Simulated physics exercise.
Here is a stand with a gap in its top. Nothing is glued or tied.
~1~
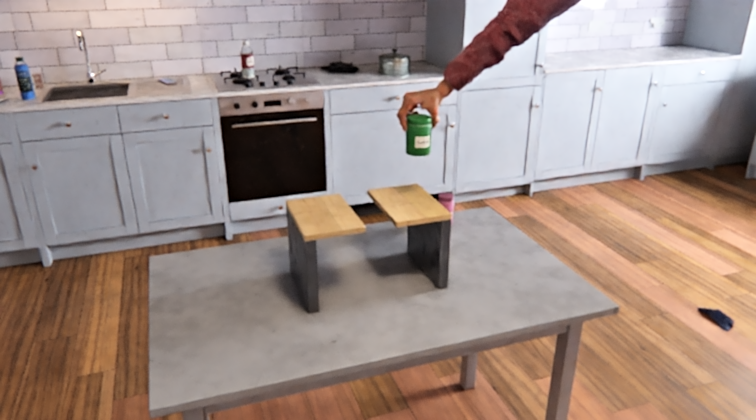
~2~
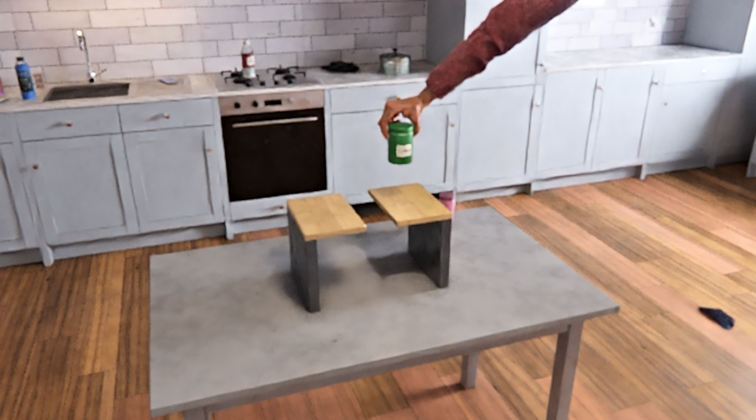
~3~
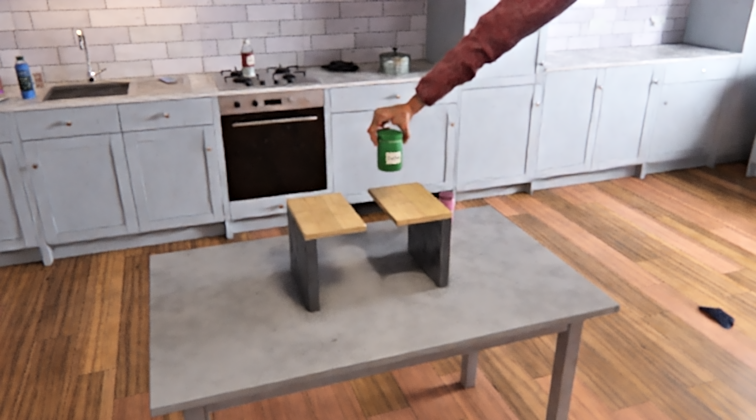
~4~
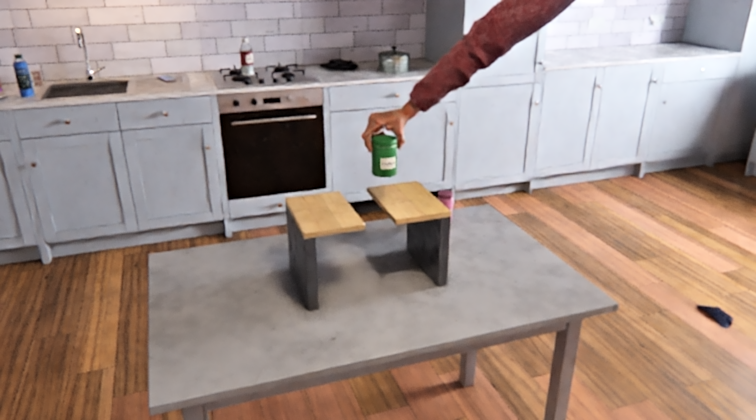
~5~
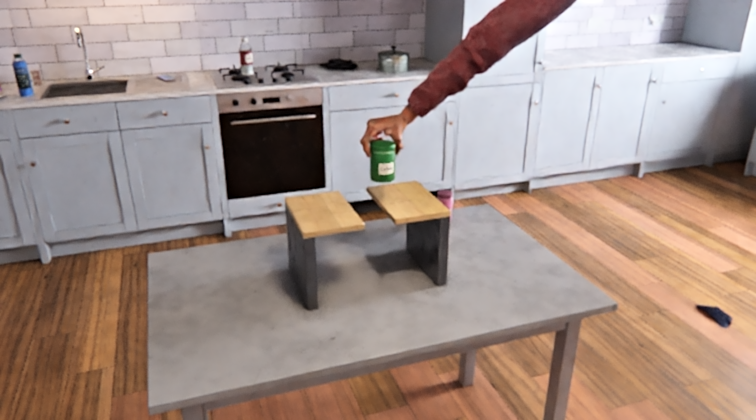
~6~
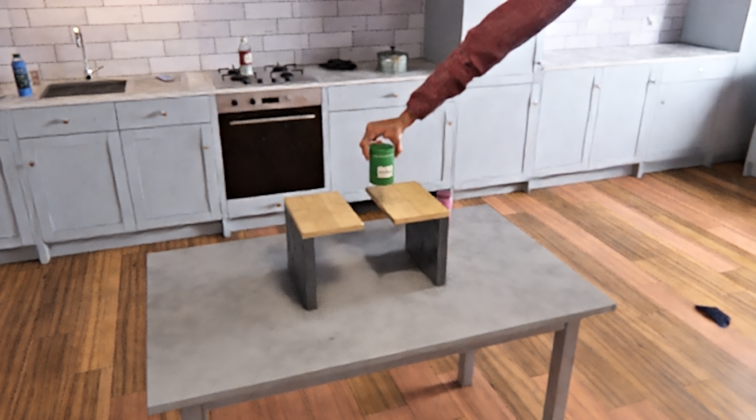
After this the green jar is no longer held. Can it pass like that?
It is caught.
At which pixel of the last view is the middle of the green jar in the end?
At about (381, 185).
Then, 0.20 s after the last picture, green jar slid about its own width near (382, 181).
Then, 0.50 s after the last picture, green jar slid about its own width near (381, 185).
At rest, moved from the start, green jar; pink shaker in place. Seen from the same camera at the end, green jar near (381, 185). The jar lodges.
